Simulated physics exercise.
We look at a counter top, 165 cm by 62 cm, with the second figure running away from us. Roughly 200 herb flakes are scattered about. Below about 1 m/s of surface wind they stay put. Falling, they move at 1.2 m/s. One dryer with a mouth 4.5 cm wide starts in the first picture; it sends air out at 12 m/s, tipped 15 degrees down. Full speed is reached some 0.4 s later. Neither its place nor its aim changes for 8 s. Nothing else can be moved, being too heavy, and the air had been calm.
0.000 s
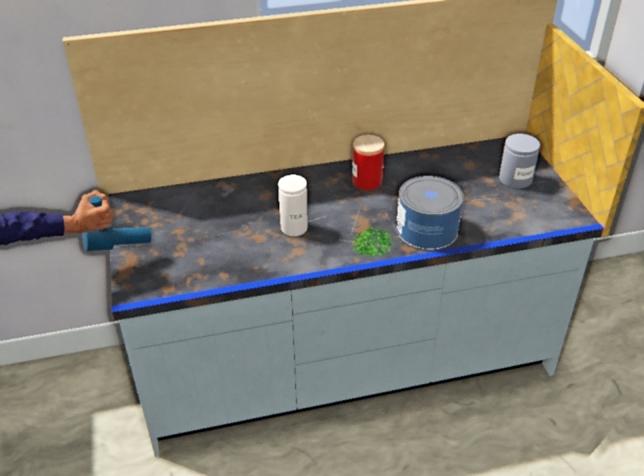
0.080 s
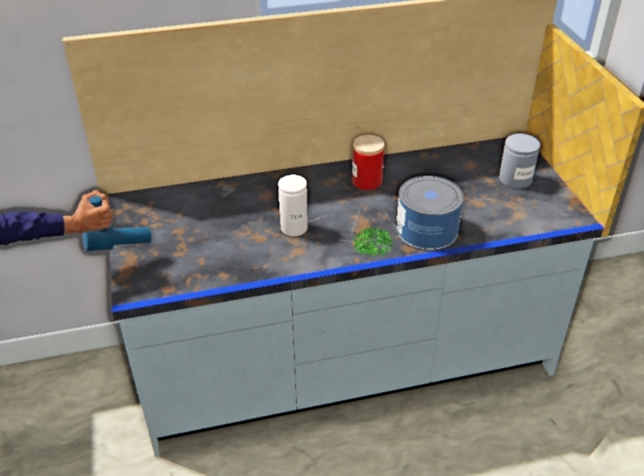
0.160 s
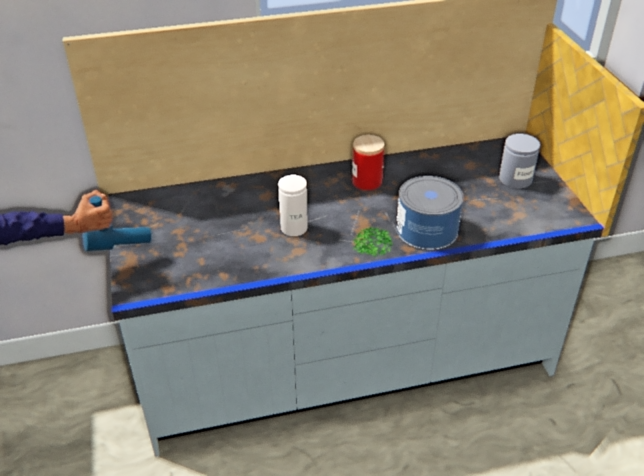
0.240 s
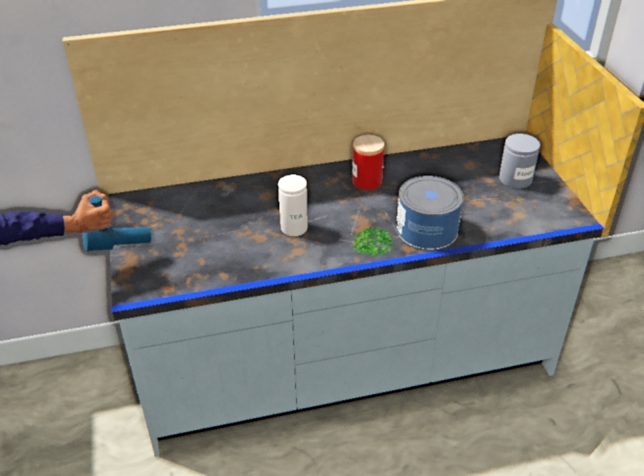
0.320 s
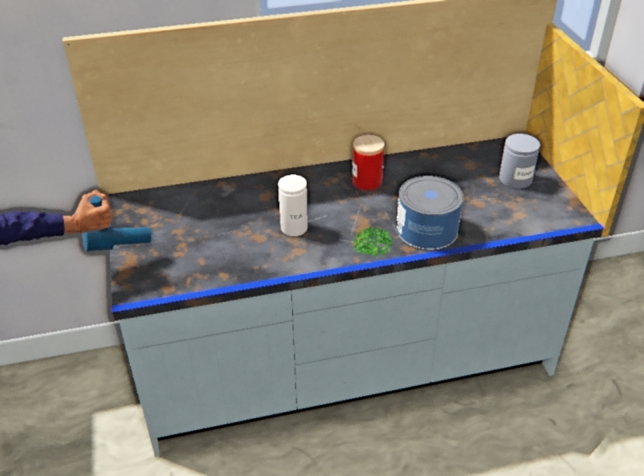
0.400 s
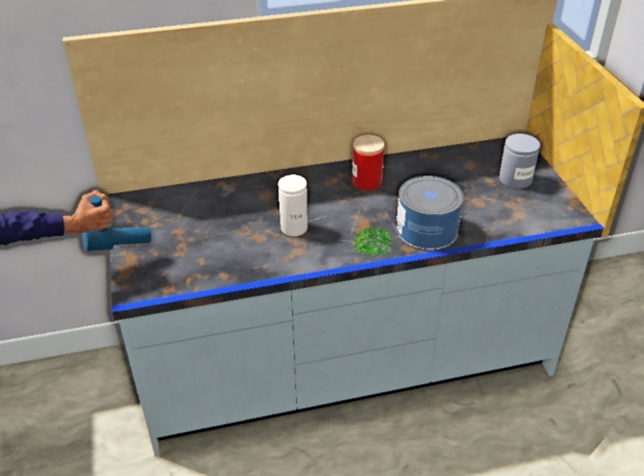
A hand in a dark sleeve holds a teal dryer at the left end of a dark, mottled counter top and stays still throughout. The small pile of green herb flakes lies unmoved near the blue front edge, while the white, red, blue and grey containers around it also remain in place.
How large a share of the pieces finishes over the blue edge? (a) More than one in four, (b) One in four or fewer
(a) More than one in four.
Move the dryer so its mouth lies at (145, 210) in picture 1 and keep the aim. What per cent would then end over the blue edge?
Near 0 per cent.
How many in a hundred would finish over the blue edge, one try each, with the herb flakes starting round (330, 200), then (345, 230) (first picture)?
Taking the two spots in order, you'd get 20 percent and then 20 percent.
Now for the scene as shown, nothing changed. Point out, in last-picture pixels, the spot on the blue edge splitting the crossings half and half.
Roughly at pixel (428, 258).
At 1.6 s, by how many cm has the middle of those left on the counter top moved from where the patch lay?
The centre sits some 10 cm from where it began.
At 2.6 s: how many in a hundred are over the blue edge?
I'd put it at about 40 percent.
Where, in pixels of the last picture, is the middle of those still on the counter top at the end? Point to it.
I'd put it close to (440, 209) in the last view.
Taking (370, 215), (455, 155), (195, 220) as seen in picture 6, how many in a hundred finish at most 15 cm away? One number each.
In order: About 15 %, then 0 %, then 0 %.
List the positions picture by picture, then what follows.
The middle of the herb flakes is near (371, 243), none has stirred yet and the mouth of the dryer is at (149, 235), in the first picture.
The middle of the herb flakes is near (371, 243), none has stirred yet and the blue edge is centred on (373, 268), in the second picture.
The middle of the herb flakes is near (371, 243), none has stirred yet, the top of a large tin is at (431, 195) and the top of a jar is at (292, 183), in the third picture.
The middle of the herb flakes is near (371, 243) and none has stirred yet, in the fourth picture.
The middle of the herb flakes is near (371, 243) and none has stirred yet, in the fifth picture.
The middle of the herb flakes is near (371, 243) and none has stirred yet, in the sixth picture.
After 1.6 s the count stands so, 40 % are over the blue edge; the middle of those still in play is near (395, 229).
After 2.6 s the count stands so, 44 % are over the blue edge; the middle of those still in play is near (390, 230).
After 4.4 s the count stands so, 50 % are over the blue edge; the middle of those still in play is near (415, 211).
After 8.0 s, at the end, 54 % are over the blue edge; the middle of those still in play is near (440, 209).
